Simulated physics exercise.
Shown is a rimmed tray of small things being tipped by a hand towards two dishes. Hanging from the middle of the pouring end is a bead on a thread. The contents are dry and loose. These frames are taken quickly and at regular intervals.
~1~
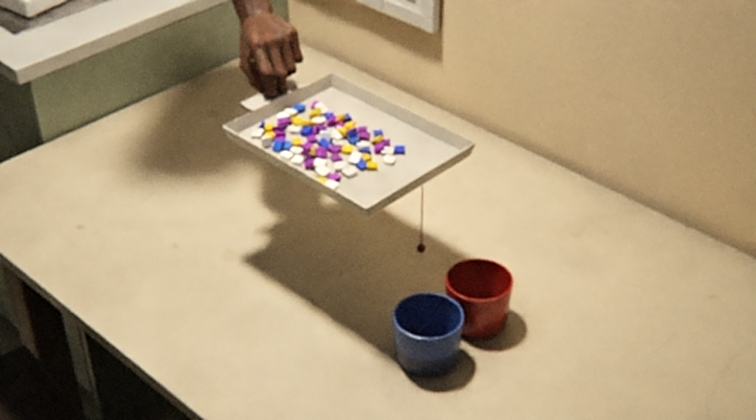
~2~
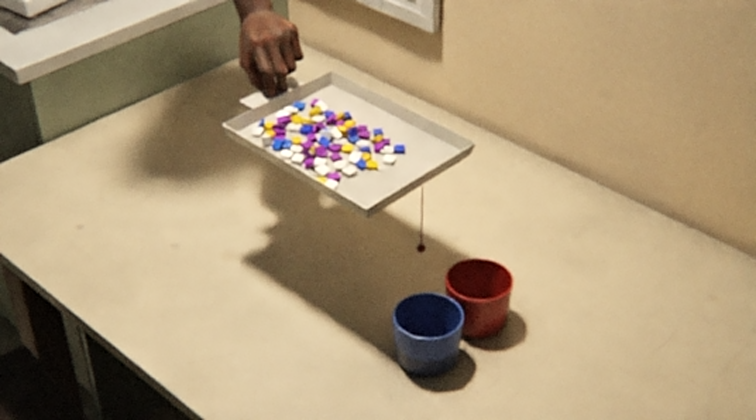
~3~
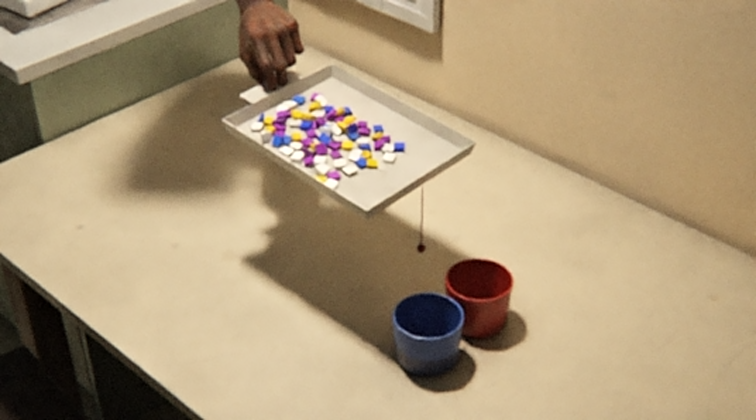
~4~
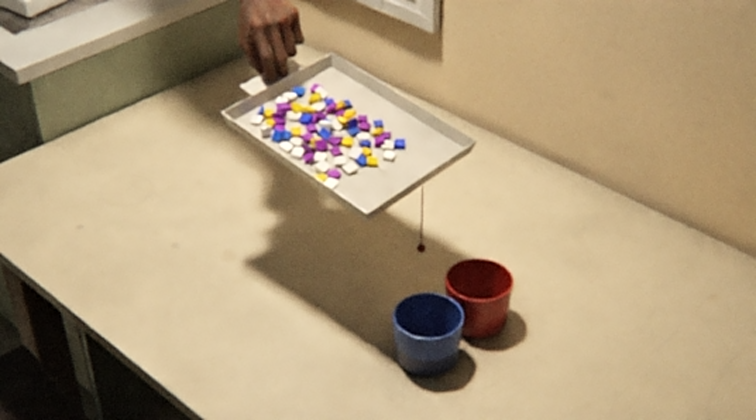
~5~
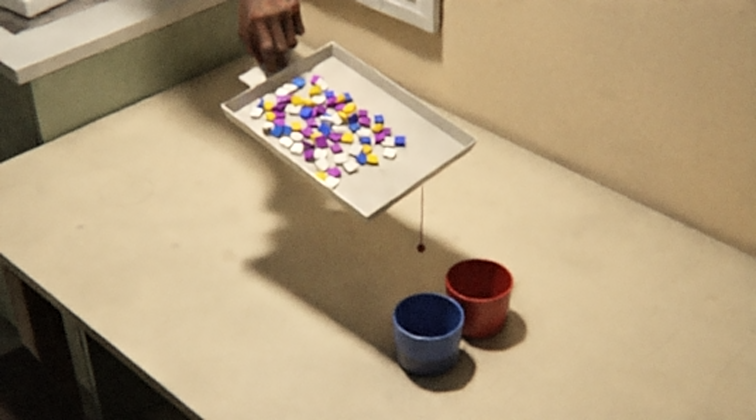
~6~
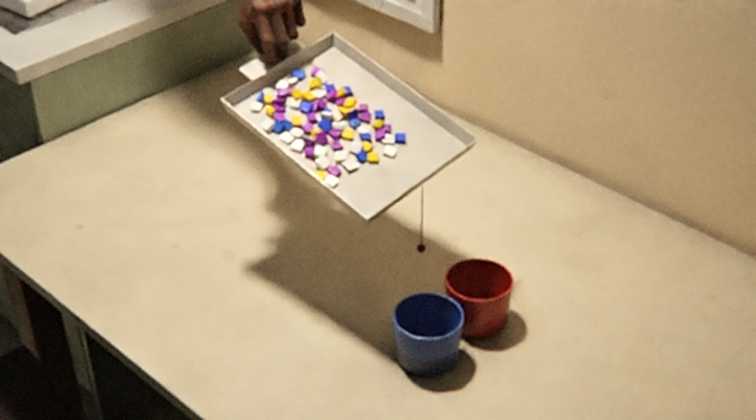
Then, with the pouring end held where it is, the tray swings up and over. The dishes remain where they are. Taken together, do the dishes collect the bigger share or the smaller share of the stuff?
The smaller share.
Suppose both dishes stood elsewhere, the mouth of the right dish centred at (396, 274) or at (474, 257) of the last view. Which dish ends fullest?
In turn: The right-side dish; the left-side dish.
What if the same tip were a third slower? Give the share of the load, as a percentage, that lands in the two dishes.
I'd say near 10 per cent.
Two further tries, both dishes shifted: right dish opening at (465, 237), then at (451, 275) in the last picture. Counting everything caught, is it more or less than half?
In the first position a minority, in the second a minority.
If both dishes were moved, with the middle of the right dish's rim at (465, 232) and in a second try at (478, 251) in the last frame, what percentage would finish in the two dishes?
I'd say about 10 percent, followed by about 20 percent.
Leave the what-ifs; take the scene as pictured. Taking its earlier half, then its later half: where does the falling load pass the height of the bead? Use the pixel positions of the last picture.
First around (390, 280), afterwards around (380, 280).
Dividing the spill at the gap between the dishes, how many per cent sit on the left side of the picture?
100 per cent, roughly.
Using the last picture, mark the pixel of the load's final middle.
Roughly at (378, 336).
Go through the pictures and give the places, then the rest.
The first frame shows corners of the pouring end at (366, 204) and (471, 143), level; middle of the load at (326, 137), mosaic tiles; left dish at (454, 348); right dish at (504, 311); bead on its thread at (421, 248).
The second frame shows corners of the pouring end at (366, 205) and (471, 142), level; middle of the load at (325, 136).
The third frame shows corners of the pouring end at (367, 207) and (471, 141), tipped barely, lowest at the left corner; middle of the load at (325, 133).
The fourth frame shows corners of the pouring end at (367, 209) and (472, 140), tipped a little, lowest at the left corner; middle of the load at (326, 128).
The fifth frame shows corners of the pouring end at (367, 212) and (472, 139), tipped a little, lowest at the left corner; middle of the load at (326, 123).
The sixth frame shows corners of the pouring end at (367, 214) and (473, 138), tipped clearly, lowest at the left corner; middle of the load at (326, 118); left dish at (454, 348); right dish at (504, 311).
Soon after the last picture, tray tipped steeply; all on the tray.
A little later, tray tipped right over; about half on the tray; about a third outside both; a small part in the air.
Later still, tray tipped past a quarter turn; all outside both.
At rest, tray tipped past a quarter turn; none in the left dish; none in the right dish; all outside both.
